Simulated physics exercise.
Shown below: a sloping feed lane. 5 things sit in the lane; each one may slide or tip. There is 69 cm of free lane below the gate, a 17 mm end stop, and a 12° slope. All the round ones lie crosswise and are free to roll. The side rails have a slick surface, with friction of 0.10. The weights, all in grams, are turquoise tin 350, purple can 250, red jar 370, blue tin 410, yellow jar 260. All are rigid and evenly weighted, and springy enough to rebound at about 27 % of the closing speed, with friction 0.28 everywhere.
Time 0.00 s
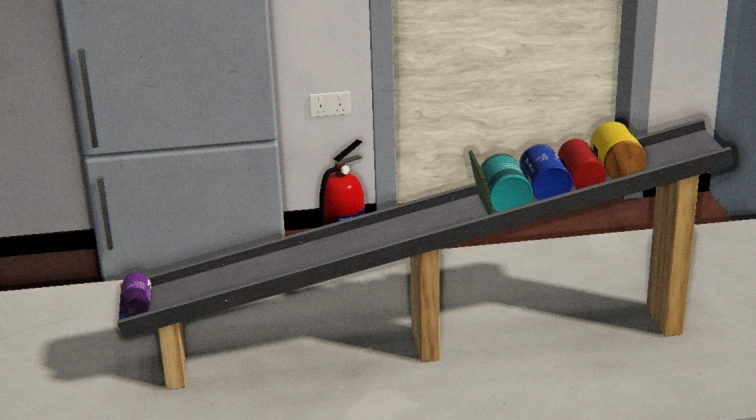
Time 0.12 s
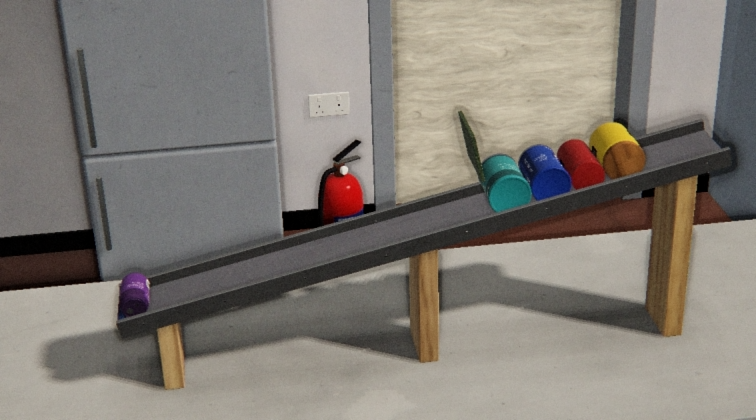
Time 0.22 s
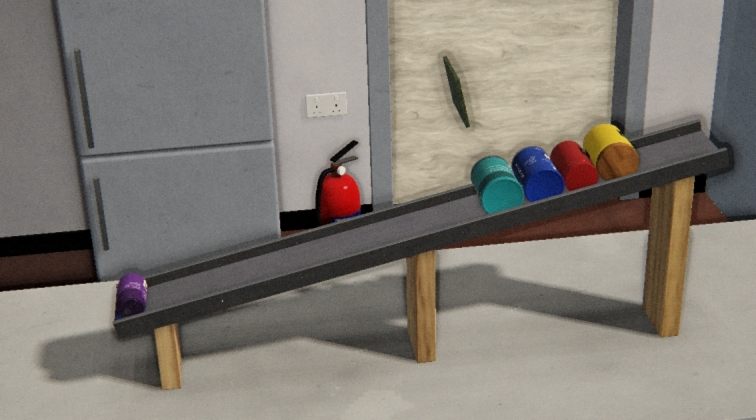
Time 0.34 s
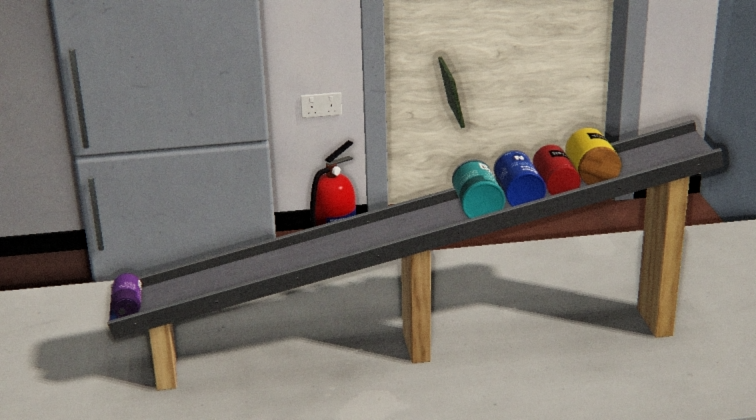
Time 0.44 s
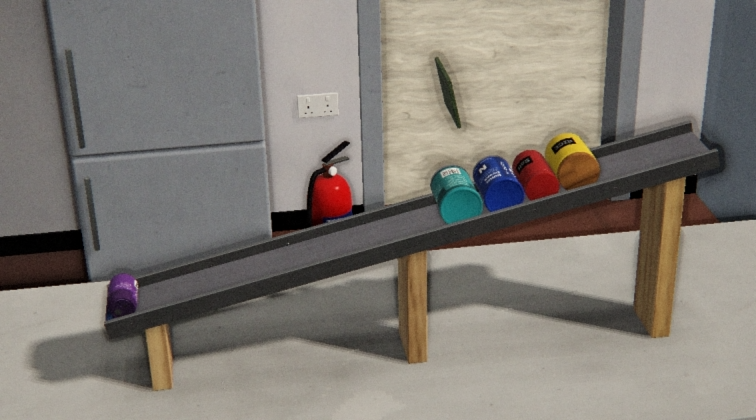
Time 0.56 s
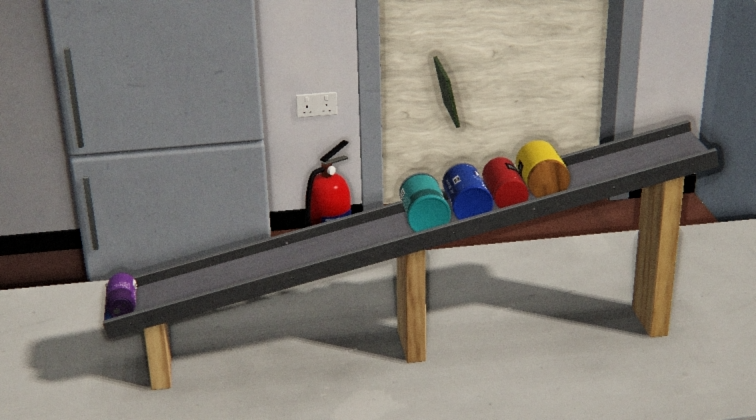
In this clip, a dark green gate lifts off a sloping lane and hangs above it, and the turquoise, blue, red and yellow cylinders roll together down to the left, while a purple can sits at the lower end.
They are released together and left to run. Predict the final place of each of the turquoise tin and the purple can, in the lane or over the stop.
The turquoise tin finishes over the stop; the purple can finishes over the stop.
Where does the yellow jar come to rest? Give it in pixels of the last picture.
Its centre ends close to (159, 278) in the last view.
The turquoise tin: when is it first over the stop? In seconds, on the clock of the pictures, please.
Near 1.4 s on the clock.
After 0.86 s, leader 37 cm from the stop; turquoise tin near (309, 236); purple can near (121, 295).
After 1.36 s, purple can now over the stop; turquoise tin near (112, 283).
After 1.86 s, turquoise tin and blue tin now over the stop; red jar halted.
After 2.86 s, red jar halted; yellow jar halted.
In the end (3.7 s), over the stop, turquoise tin, purple can and blue tin; the other 2 in the lane. In the last view, turquoise tin near (101, 363).
